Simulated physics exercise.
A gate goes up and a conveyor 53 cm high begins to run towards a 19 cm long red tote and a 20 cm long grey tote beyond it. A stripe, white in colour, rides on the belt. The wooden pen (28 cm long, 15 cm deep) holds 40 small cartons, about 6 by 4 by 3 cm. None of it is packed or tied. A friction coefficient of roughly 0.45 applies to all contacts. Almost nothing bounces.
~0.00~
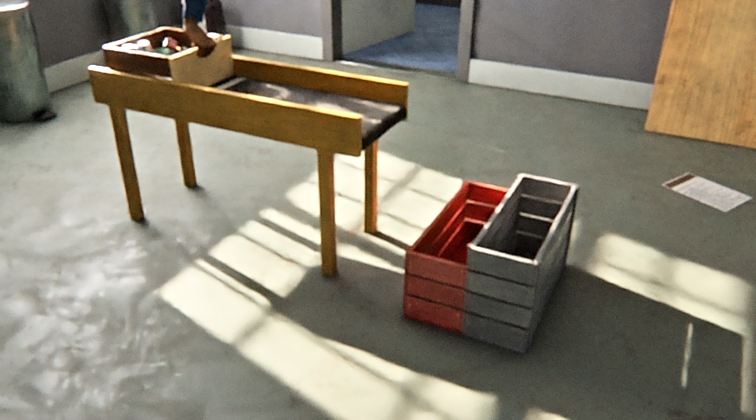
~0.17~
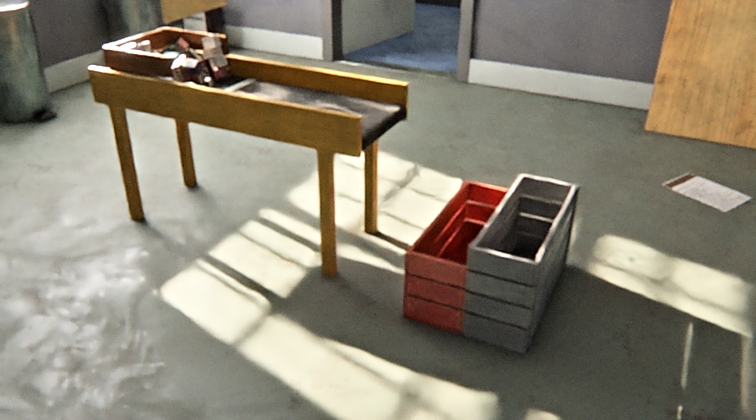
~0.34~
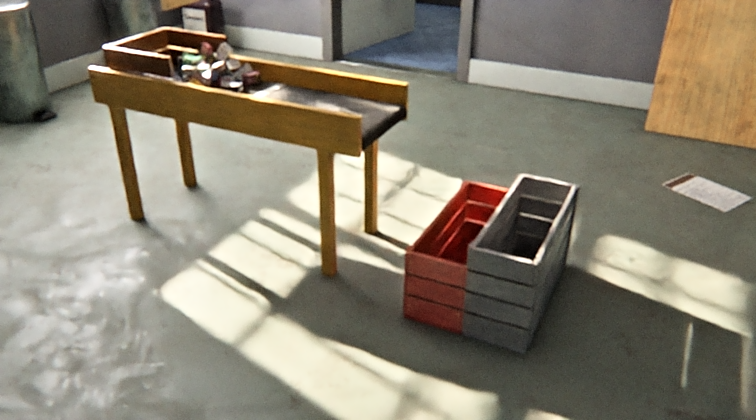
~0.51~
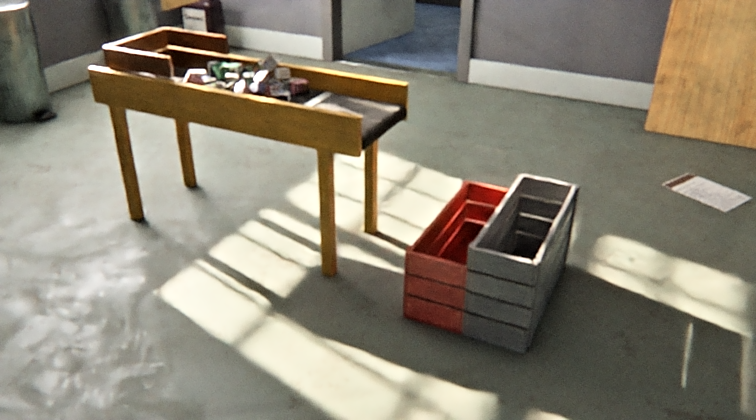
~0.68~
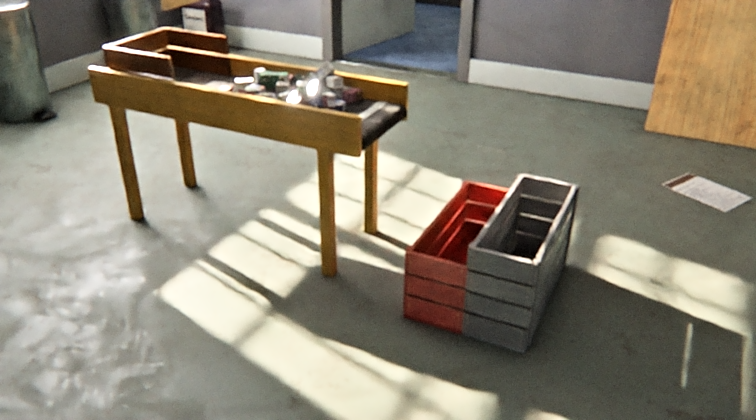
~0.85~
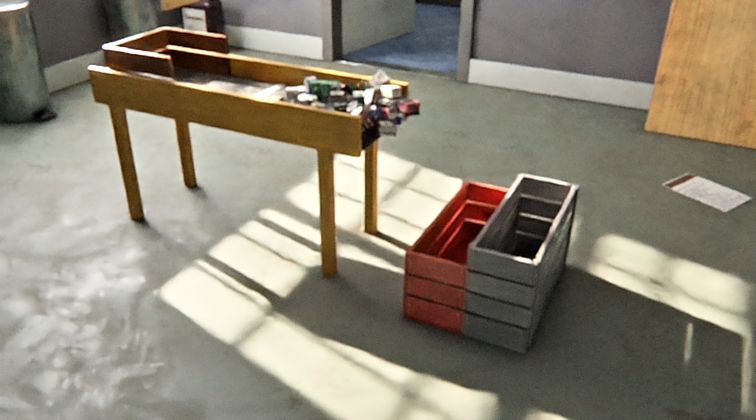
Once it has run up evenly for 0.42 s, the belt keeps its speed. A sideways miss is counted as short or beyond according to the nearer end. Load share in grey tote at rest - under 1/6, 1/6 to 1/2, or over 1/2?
Under 1/6.
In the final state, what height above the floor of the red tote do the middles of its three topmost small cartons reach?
That is close to 16 centimetres.
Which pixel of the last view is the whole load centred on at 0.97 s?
Somewhere near (390, 116) in the last picture's pixels.
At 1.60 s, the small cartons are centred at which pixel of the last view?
The centre sits near (470, 261).
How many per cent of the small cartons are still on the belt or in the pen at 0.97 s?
Estimate: Some 50 %.
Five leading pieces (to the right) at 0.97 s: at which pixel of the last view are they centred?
Their mean place is roughly (439, 148) in the last picture.
After 0.97 s, 20 on the belt and 20 in the air.
After 1.12 s, 8 in the red tote, 6 on the belt and 26 in the air.
After 1.33 s, 31 in the red tote and 9 in the air.
When it is over (at 1.60 s), 40 in the red tote. Asked share, 0 of 40, 0 per cent.
